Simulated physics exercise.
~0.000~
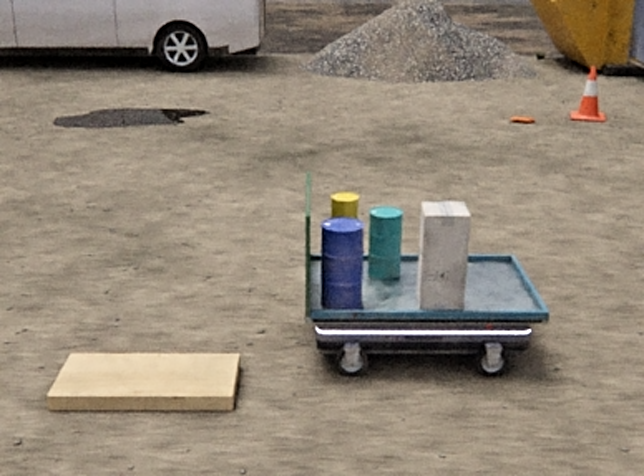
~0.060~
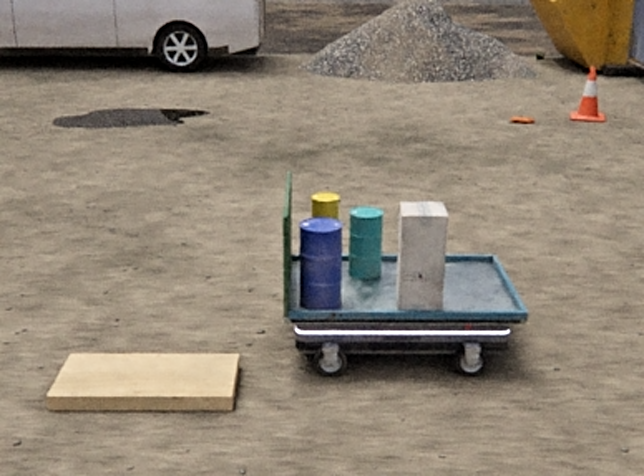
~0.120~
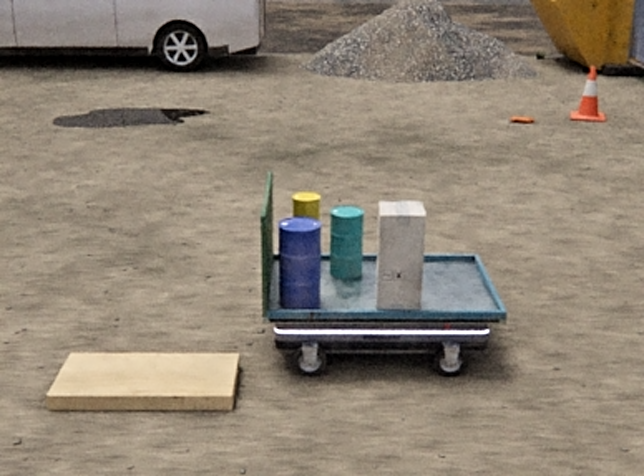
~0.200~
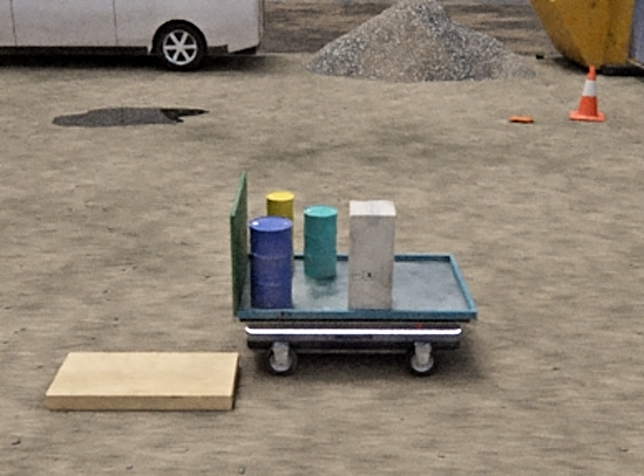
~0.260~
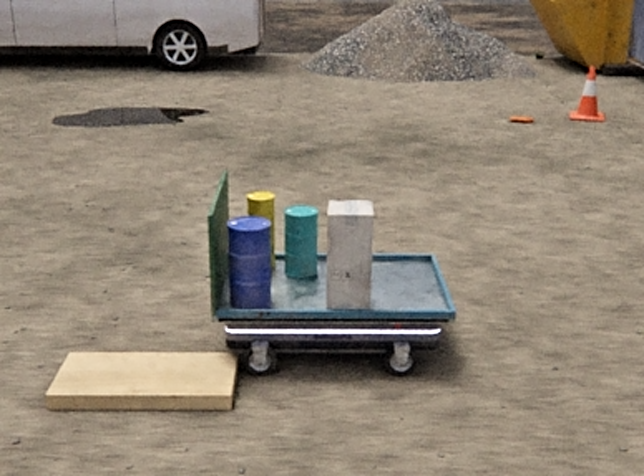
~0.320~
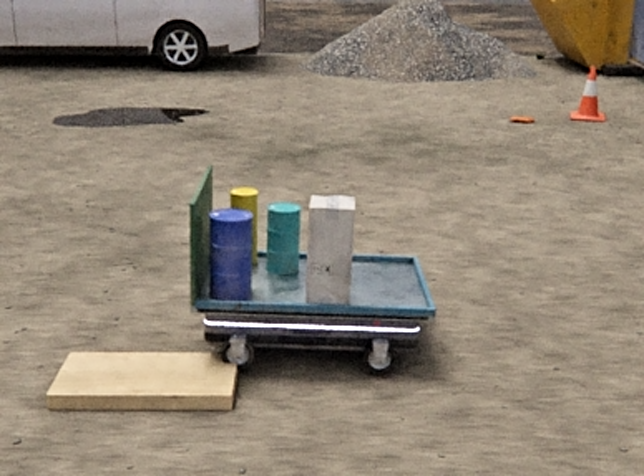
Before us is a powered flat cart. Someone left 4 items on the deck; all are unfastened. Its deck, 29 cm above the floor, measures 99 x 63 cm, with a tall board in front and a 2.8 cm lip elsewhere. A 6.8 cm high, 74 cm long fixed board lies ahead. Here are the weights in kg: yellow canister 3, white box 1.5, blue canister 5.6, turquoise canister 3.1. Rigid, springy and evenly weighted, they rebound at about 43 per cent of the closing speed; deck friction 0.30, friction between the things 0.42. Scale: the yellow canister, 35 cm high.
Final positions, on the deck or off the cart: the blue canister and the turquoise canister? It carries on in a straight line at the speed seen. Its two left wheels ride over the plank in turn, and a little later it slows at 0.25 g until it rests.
One by one: The blue canister is going to be there at the finish, the turquoise canister is going to be gone by the finish.
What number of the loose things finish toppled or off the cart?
All told, 4.
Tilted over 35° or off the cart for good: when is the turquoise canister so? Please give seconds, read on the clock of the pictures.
That first happens close to 0.7 seconds.
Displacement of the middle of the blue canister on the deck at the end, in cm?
About 58 cm.
After 0.92 s, cart 138 cm along; yellow canister and turquoise canister now off the cart; blue canister 73° off upright near (101, 244); white box on its side.
After 1.42 s, cart 213 cm along; white box now off the cart; blue canister on its side.
In the end (3.6 s), off the cart, yellow canister, white box and turquoise canister; toppled on the deck, blue canister. At the end, from the last picture's camera, turquoise canister near (21, 276).
